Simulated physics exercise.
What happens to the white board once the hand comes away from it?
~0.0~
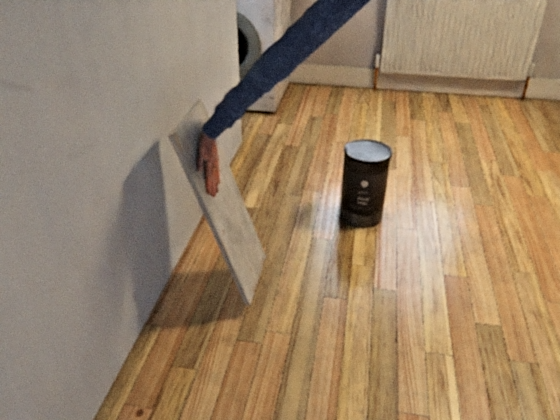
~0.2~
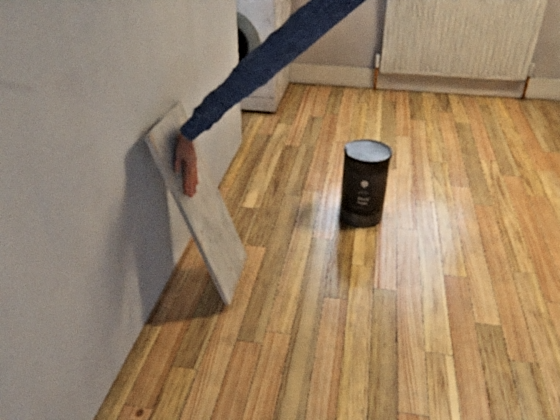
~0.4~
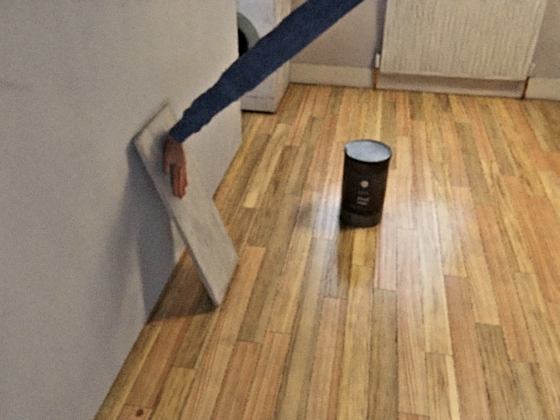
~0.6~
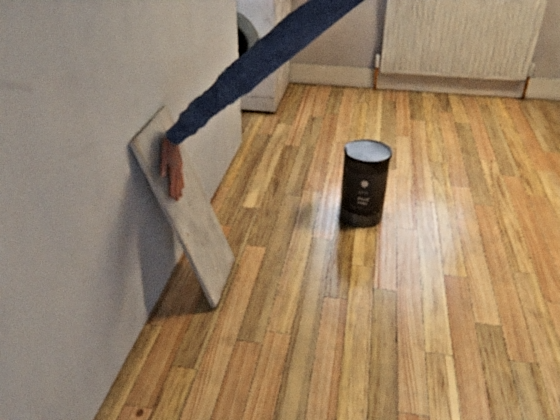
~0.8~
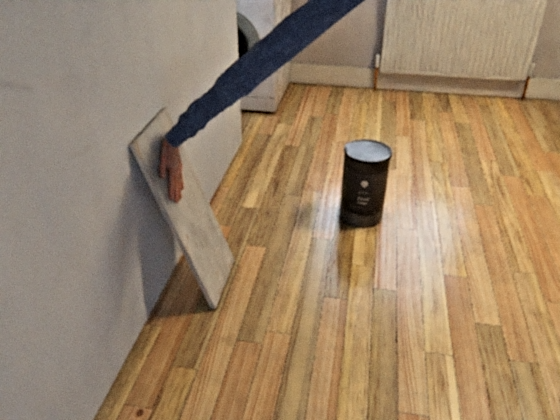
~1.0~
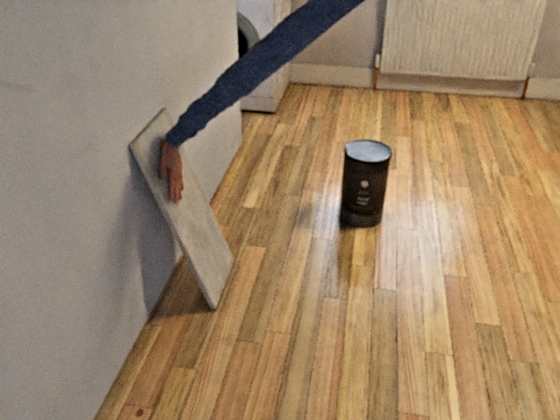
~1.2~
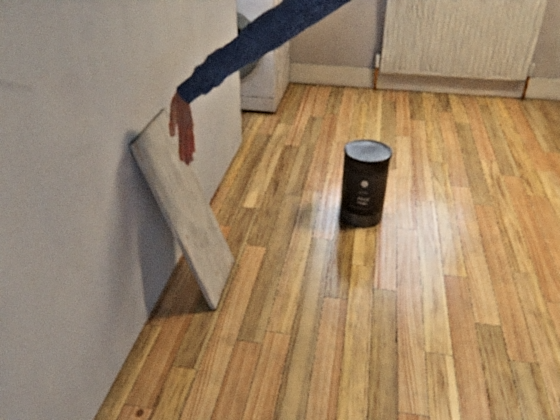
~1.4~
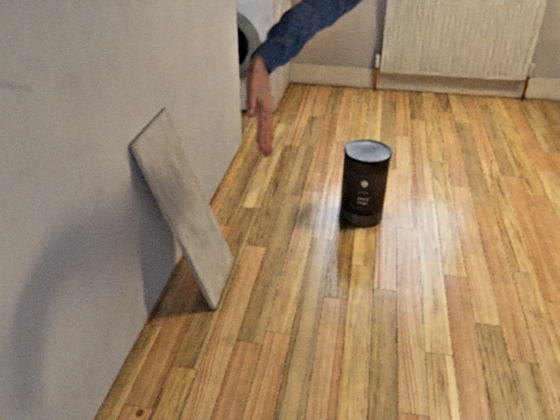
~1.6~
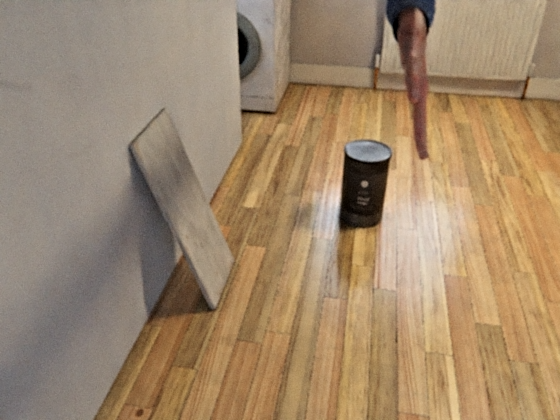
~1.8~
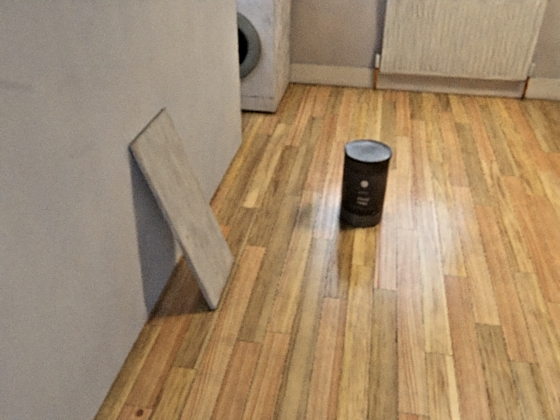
It stays where it was set, still leaning against the wall after the hand has gone.
